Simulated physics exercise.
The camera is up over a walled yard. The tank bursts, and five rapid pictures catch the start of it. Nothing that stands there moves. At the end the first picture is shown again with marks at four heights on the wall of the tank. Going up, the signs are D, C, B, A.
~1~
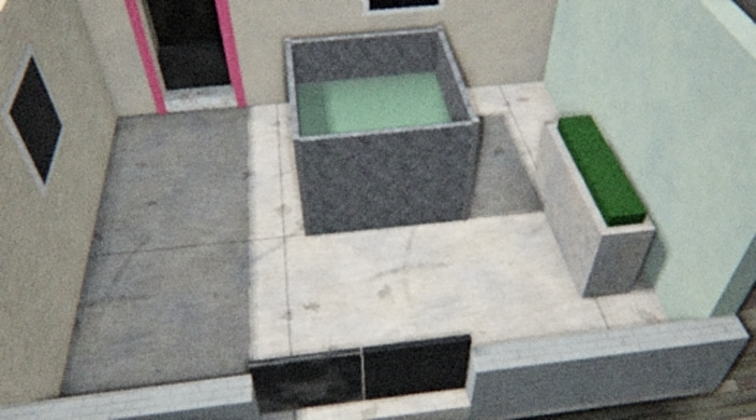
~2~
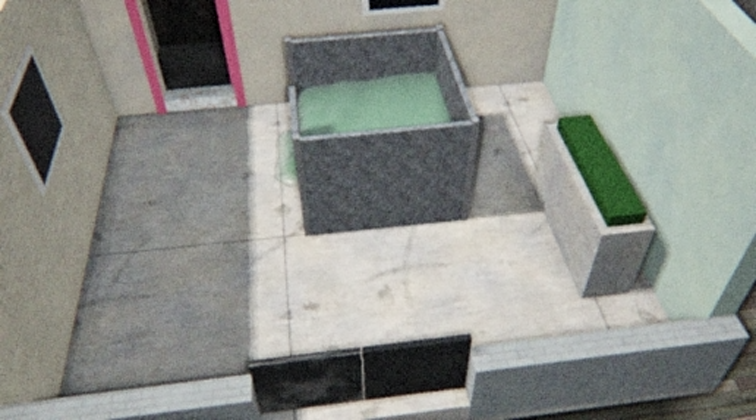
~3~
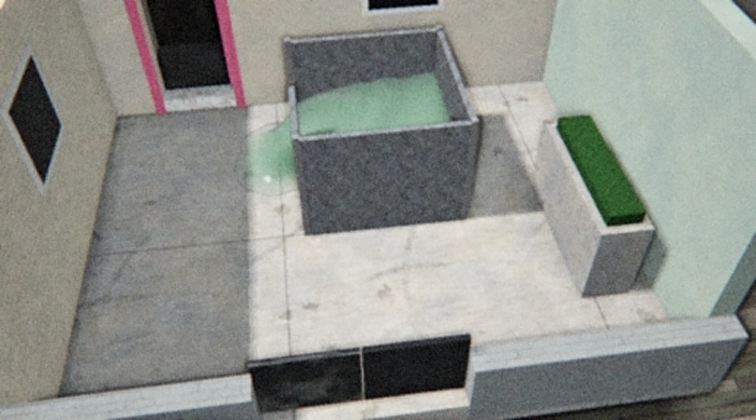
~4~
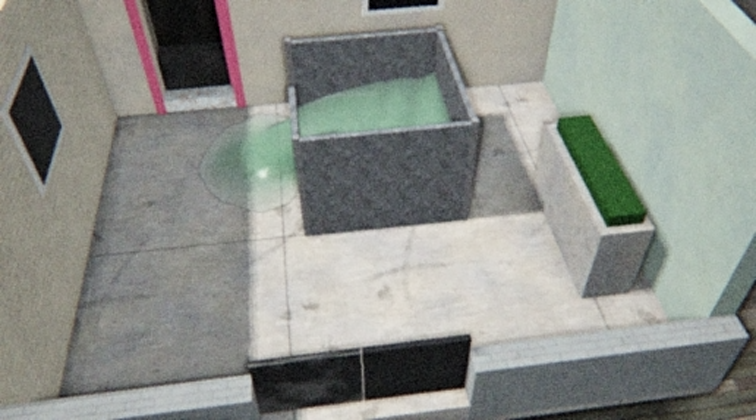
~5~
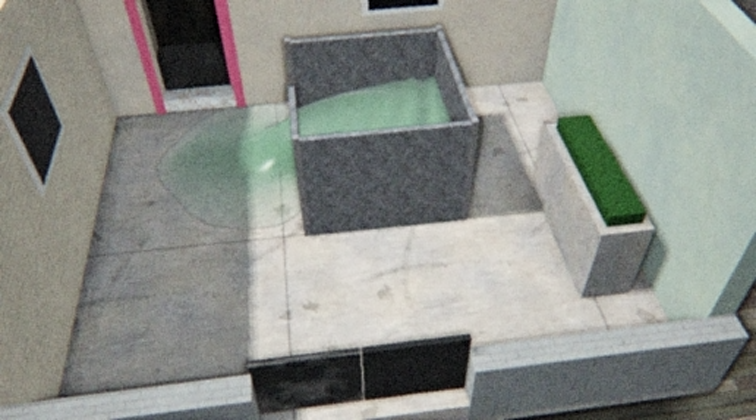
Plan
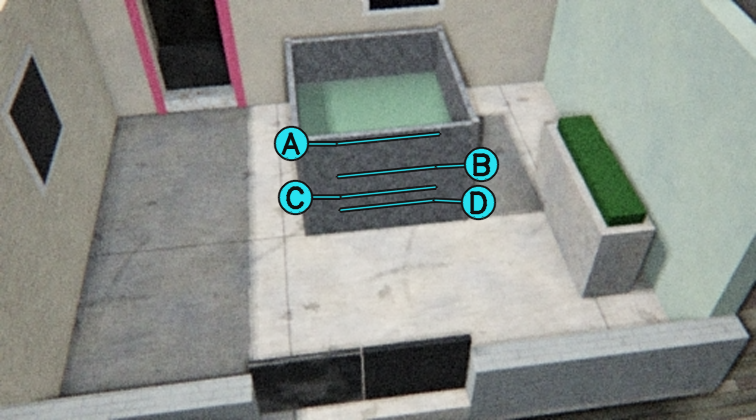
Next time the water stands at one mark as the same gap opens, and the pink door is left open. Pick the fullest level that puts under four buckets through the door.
The limit is C.
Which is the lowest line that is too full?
Here it is line B.
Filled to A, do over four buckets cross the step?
Yes.
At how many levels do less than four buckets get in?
Two.
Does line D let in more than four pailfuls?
No, not at all.
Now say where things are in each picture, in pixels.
In the first picture, water in the tank at rest, its middle at (375, 120); foot of the pink doorway at (203, 109); shut gate at (362, 357).
In the second picture, water covers 1 % of the ground, its front hidden from here.
In the third picture, 4 % of the ground under water, visible out to (245, 178).
In the fourth picture, 7 % of the ground under water, visible out to (204, 169).
In the fifth picture, 13 % of the ground under water, visible out to (164, 166).
In cyan, A at (387, 138); B at (387, 171); C at (387, 192); D at (387, 205); from the bottom up D, C, B, A.
With A, dozens of bucketfuls pour in.
With B, about 11 bucketfuls get in.
With C, a bucket or two gets in.
With D, nothing gets over.
